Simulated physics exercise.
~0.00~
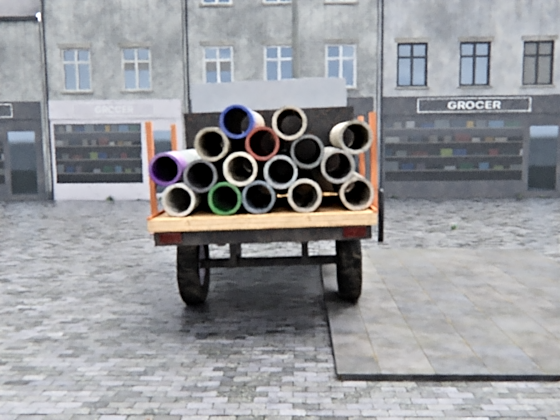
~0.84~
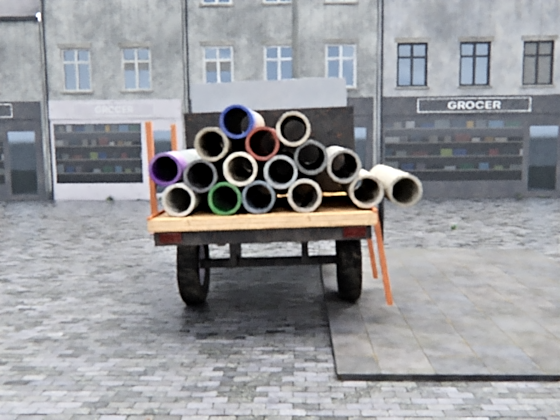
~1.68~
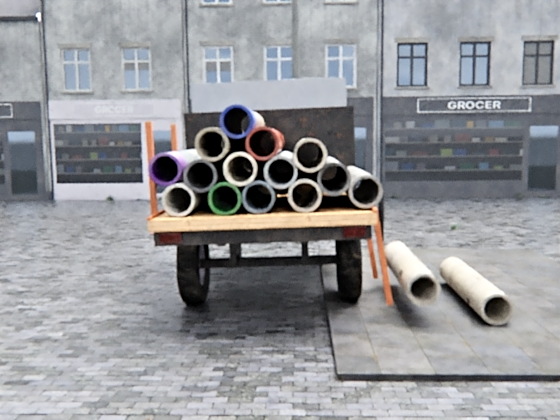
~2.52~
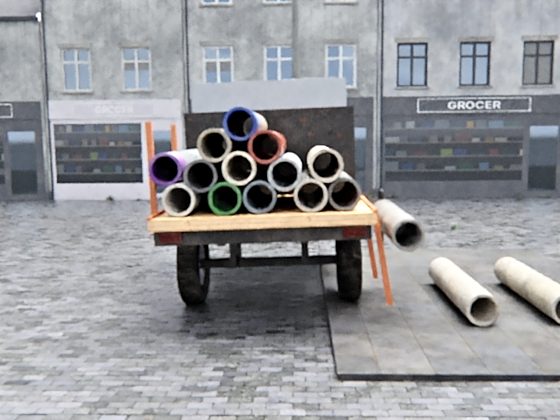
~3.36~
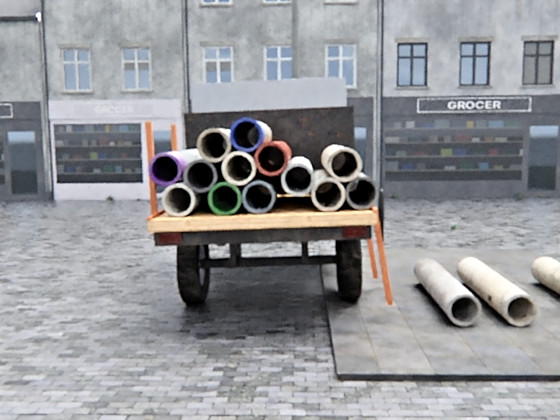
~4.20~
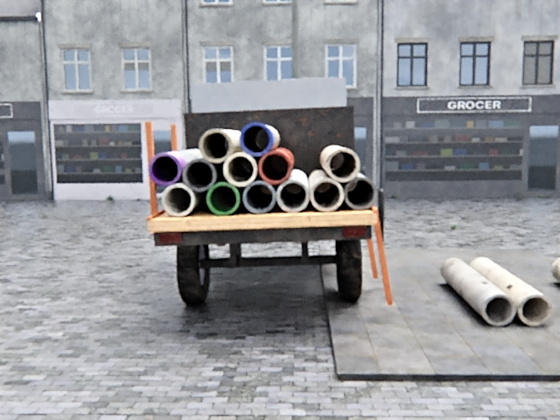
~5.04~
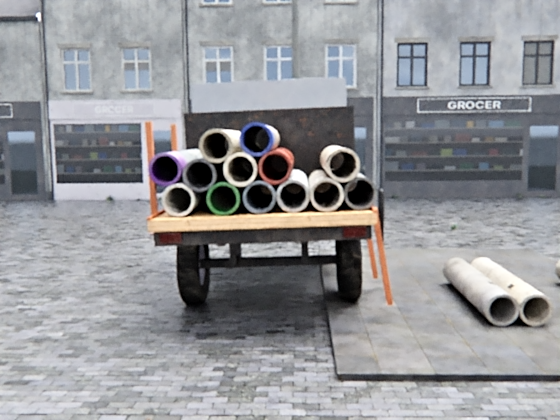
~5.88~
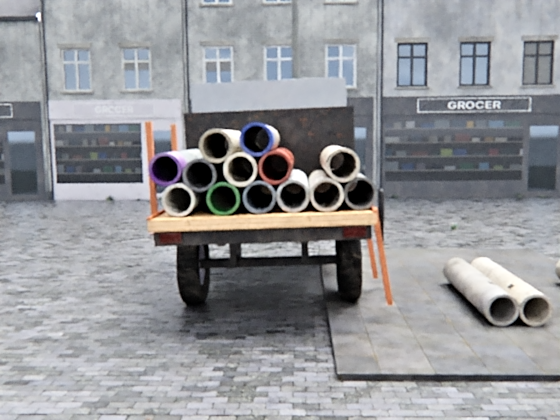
A stack of concrete pipes spills off the right side of a parked flatbed, seen from behind on a grey cobbled street lined with shopfronts, one marked grocer. Most pipe ends are pale grey, with a purple one at the left, green on the bottom row, and blue on top beside a red one. The orange posts on the right swing down, and two pipes roll off onto the paved slab. A third follows as the pile slumps and the blue pipe settles lower to the right. The rest stay stacked, with the fallen pipes lying at the right.
